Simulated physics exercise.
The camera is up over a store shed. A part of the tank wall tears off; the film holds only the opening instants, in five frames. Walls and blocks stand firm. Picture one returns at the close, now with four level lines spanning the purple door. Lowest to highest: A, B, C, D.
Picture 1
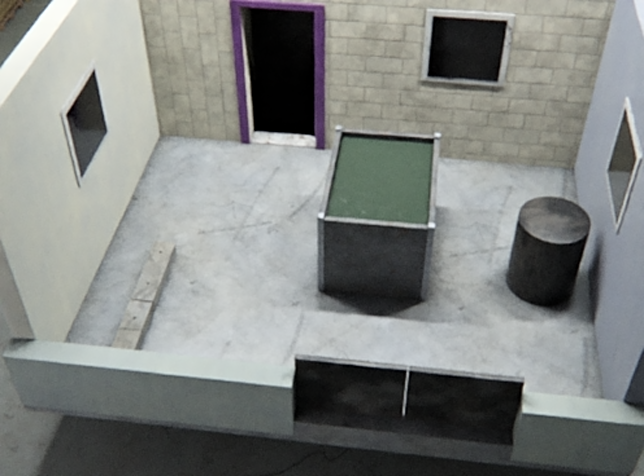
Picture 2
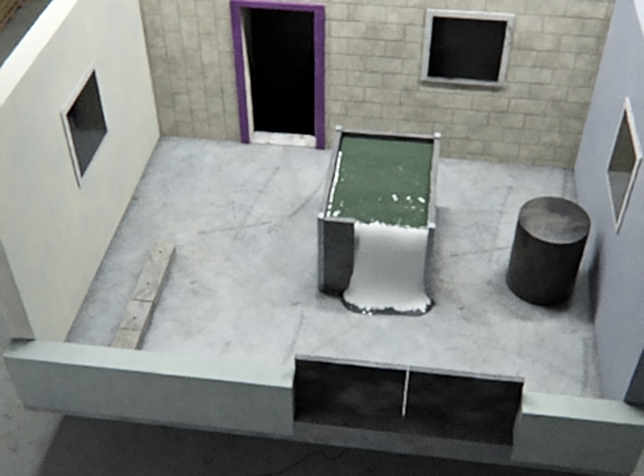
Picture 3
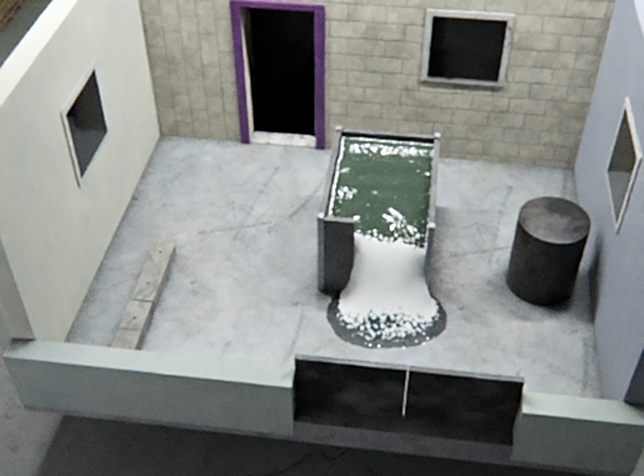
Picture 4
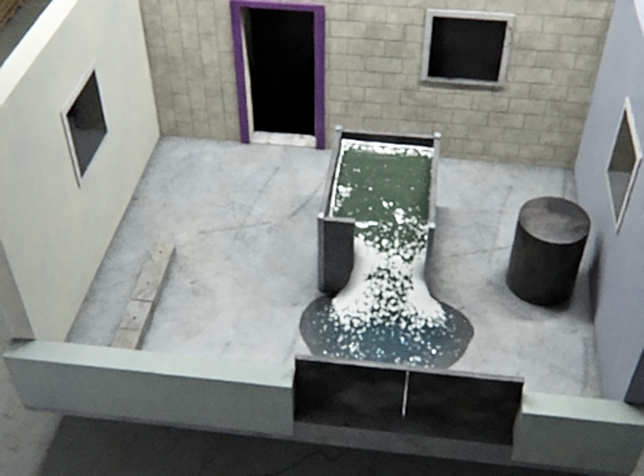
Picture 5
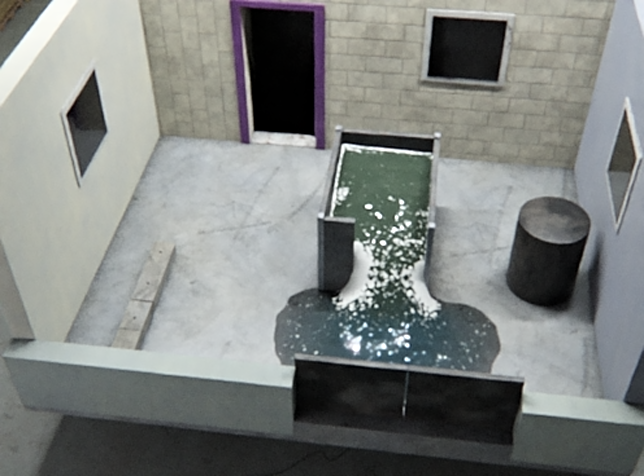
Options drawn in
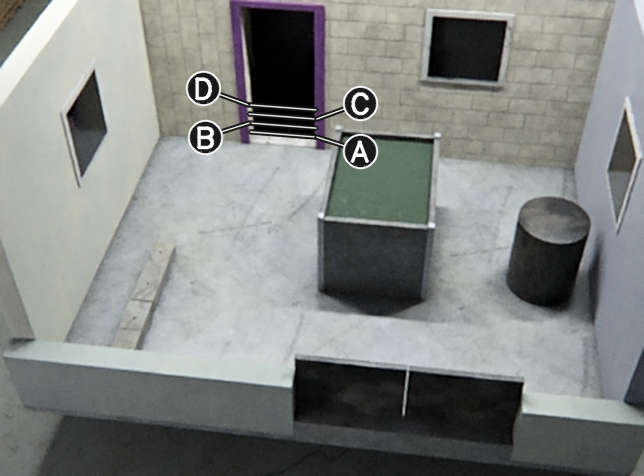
Green water pouring from the front of a raised tank, foaming onto the grey floor and spreading sideways near a shut gate.
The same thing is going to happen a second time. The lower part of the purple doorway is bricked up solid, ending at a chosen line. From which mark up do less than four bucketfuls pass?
The limit is A.
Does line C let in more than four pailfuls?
No, not at all.
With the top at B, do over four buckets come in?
No.
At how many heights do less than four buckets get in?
All four.
On the marked copy, A at (283, 134); B at (282, 125); C at (282, 116); D at (282, 107); from the bottom up A, B, C, D.
Choosing A, nothing gets over.
Choosing B, nothing gets over.
Choosing C, nothing gets over.
Choosing D, nothing gets over.
